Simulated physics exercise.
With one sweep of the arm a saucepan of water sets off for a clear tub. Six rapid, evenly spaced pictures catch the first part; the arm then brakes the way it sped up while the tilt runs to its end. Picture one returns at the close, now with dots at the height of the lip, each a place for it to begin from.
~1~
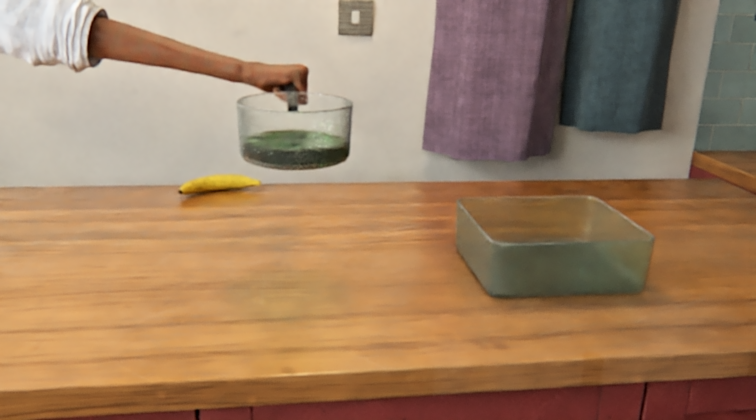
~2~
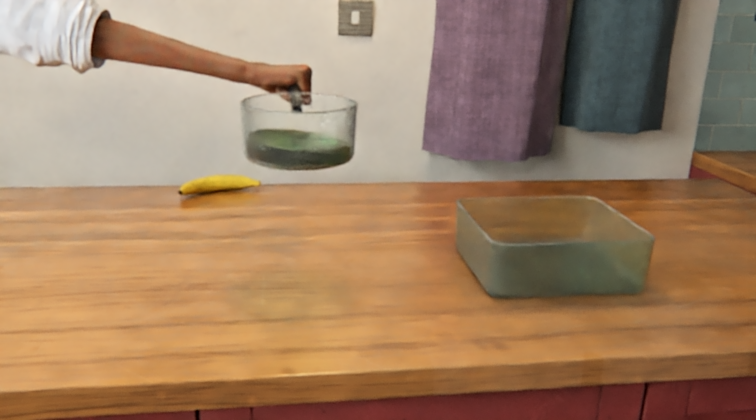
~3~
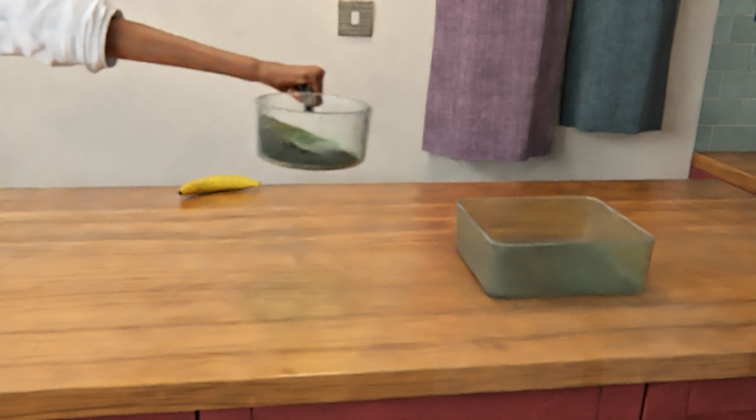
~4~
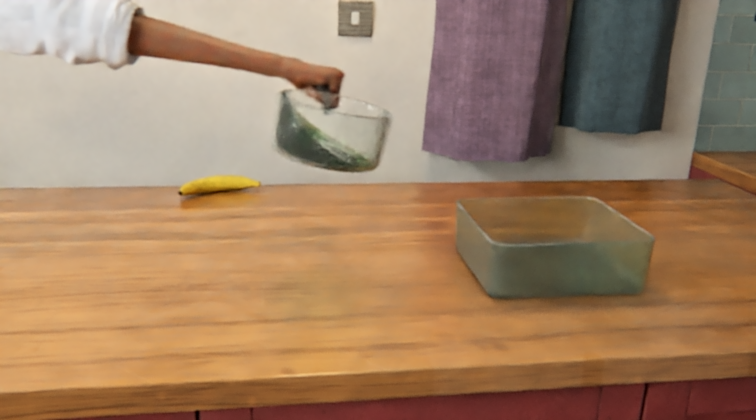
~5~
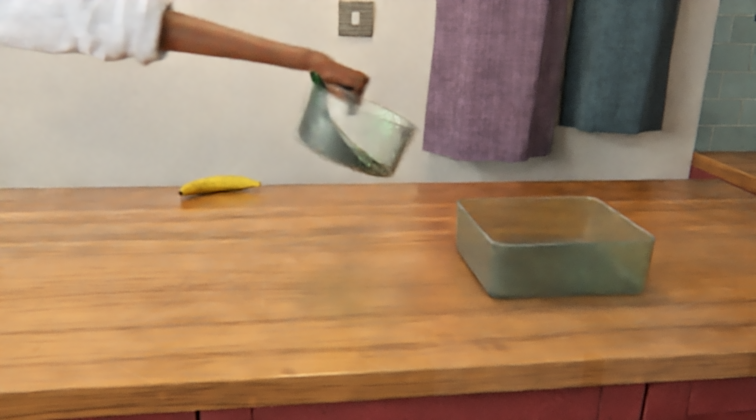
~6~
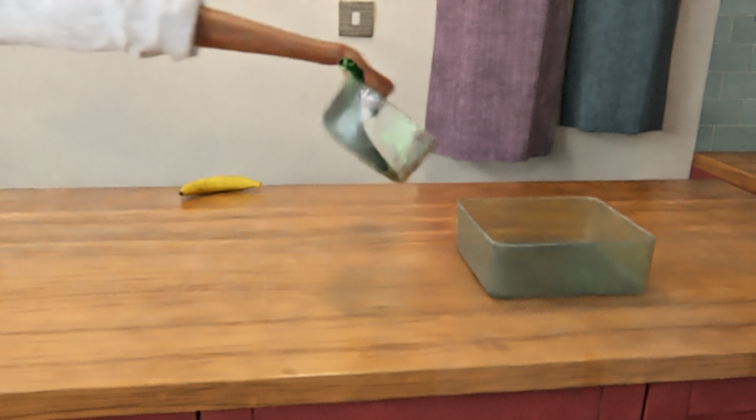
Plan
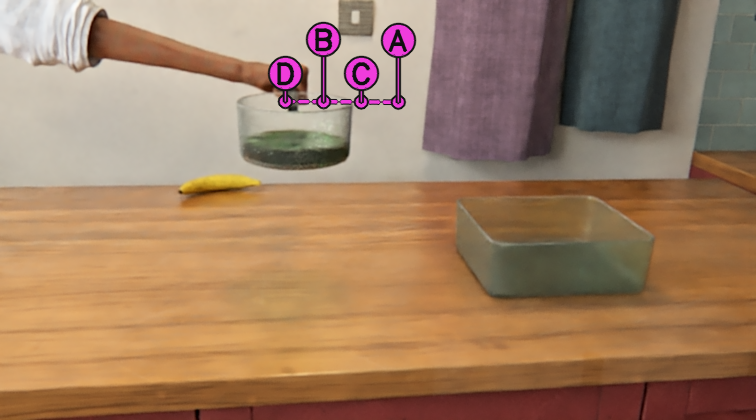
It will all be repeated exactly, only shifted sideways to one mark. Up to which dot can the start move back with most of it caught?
Go for B.
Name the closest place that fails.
Place D.
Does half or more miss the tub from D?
Yes.
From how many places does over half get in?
Three of them.
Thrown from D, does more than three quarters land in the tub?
No, less.
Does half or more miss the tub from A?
No, not at all.
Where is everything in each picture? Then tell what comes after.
Upright, lip at (350, 101); tub from (486, 296) to (642, 290); nothing has left yet.
Upright, lip at (354, 102); nothing has left yet.
Tipped about 3°, lip at (368, 105); nothing has left yet.
Tipped about 10°, lip at (389, 112); nothing has left yet.
Tipped about 22°, lip at (414, 124); water is over the rim, down to (324, 87).
Tipped about 36°, lip at (435, 139); water is over the rim, down to (363, 82).
On the marked copy, A at (398, 102); B at (323, 101); C at (361, 101); D at (285, 101).
With A, about 75 % lands in the tub, 9 % falls short and 16 % goes beside or beyond.
With B, about 64 % lands in the tub, 26 % falls short and 9 % goes beside or beyond.
With C, about 70 % lands in the tub, 14 % falls short and 16 % goes beside or beyond.
With D, about 25 % lands in the tub, 69 % falls short and 7 % goes beside or beyond.
